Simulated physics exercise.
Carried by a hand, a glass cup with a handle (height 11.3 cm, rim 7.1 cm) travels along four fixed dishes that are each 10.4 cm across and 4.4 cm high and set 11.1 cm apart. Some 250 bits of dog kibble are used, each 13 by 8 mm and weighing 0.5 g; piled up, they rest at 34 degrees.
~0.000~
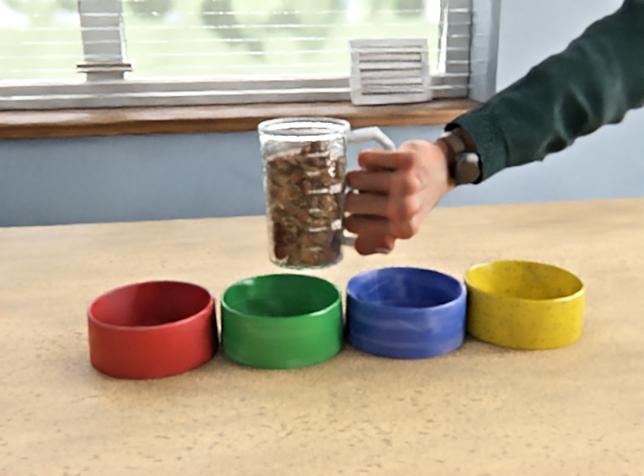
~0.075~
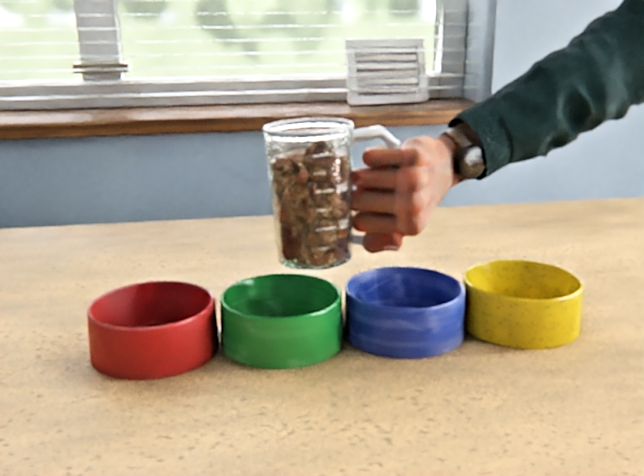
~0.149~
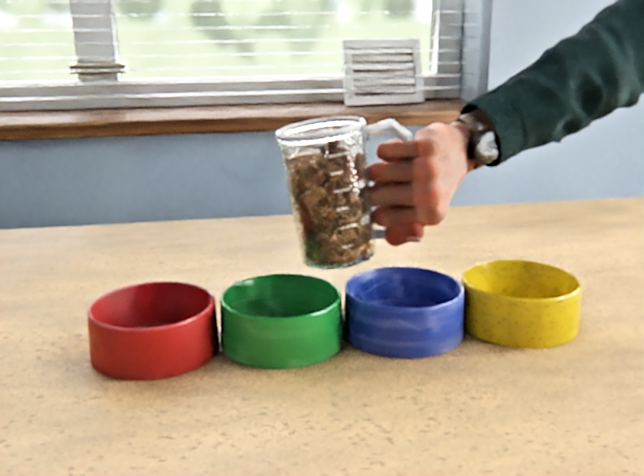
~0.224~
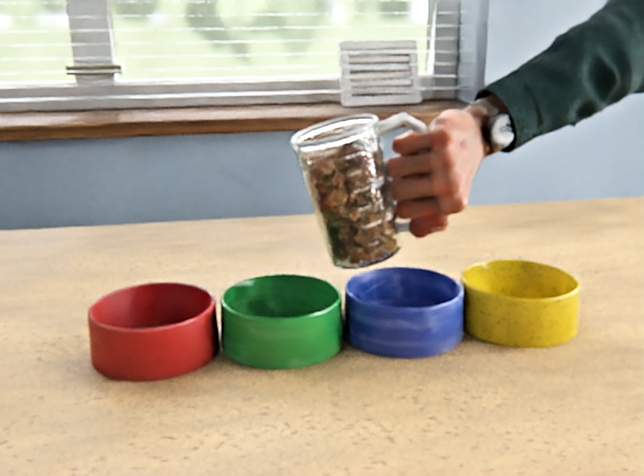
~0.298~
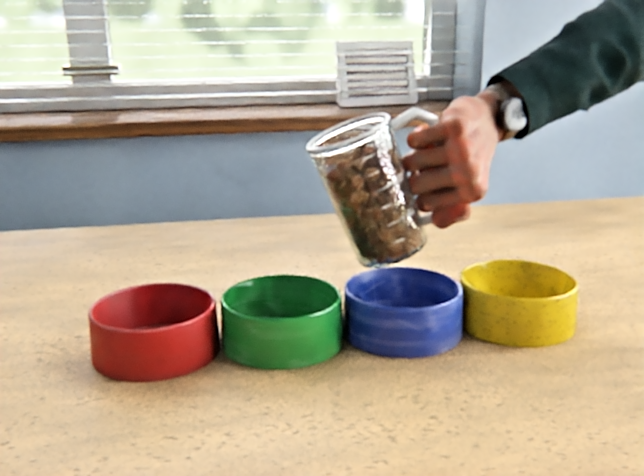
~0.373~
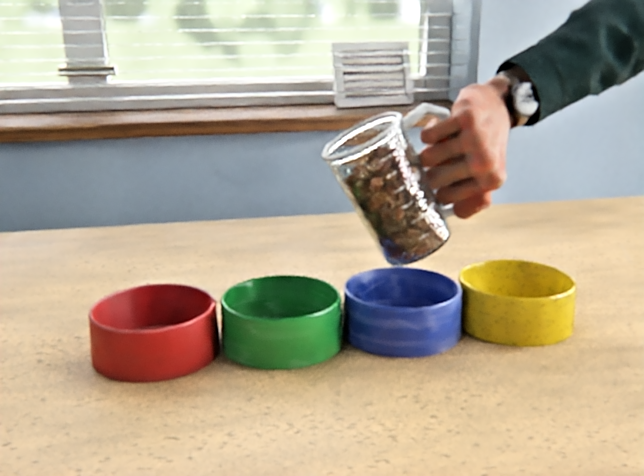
A hand in a dark green sleeve and wristwatch holds a clear glass cup of brown kibble by its handle above a pale tabletop, seen from slightly above before a blue wall and a window with blinds. Below it, red, green, blue and yellow dishes sit in a row from left to right. The hand carries the cup rightward while tilting its rim to the left, as the view shifts very slightly.
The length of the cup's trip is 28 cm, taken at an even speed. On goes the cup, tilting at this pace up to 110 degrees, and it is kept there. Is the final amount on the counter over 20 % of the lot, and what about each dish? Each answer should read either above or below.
Red dish - below, blue dish - below, green dish - below, yellow dish - above, counter - below.
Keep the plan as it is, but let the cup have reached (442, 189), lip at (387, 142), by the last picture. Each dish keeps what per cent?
Final shares - red 0 %, blue 0 %, green 0 %, yellow 90 %.
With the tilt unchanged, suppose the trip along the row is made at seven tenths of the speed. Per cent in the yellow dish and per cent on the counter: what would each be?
Yellow: 80; counter: 0.
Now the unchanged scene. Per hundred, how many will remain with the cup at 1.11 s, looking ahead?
It comes to about 100 percent.
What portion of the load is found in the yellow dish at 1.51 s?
About 20 percent up to now.
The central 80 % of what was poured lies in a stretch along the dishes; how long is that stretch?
Roughly 6 cm of the row.
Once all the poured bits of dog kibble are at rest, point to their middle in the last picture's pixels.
After settling, the middle sits near (524, 299).
Then, at 0.82 s, tilt 68 degrees; cup holds 100 %.
After 1.11 s, tilt 93 degrees; cup holds 100 %.
Then, at 1.51 s, tilt 110 degrees; cup holds 80 %, yellow 20 %.
By 3.6 s all is still; red 0 %, blue 0 %, green 0 %, yellow 85 %, counter 0 %, cup 15 %.
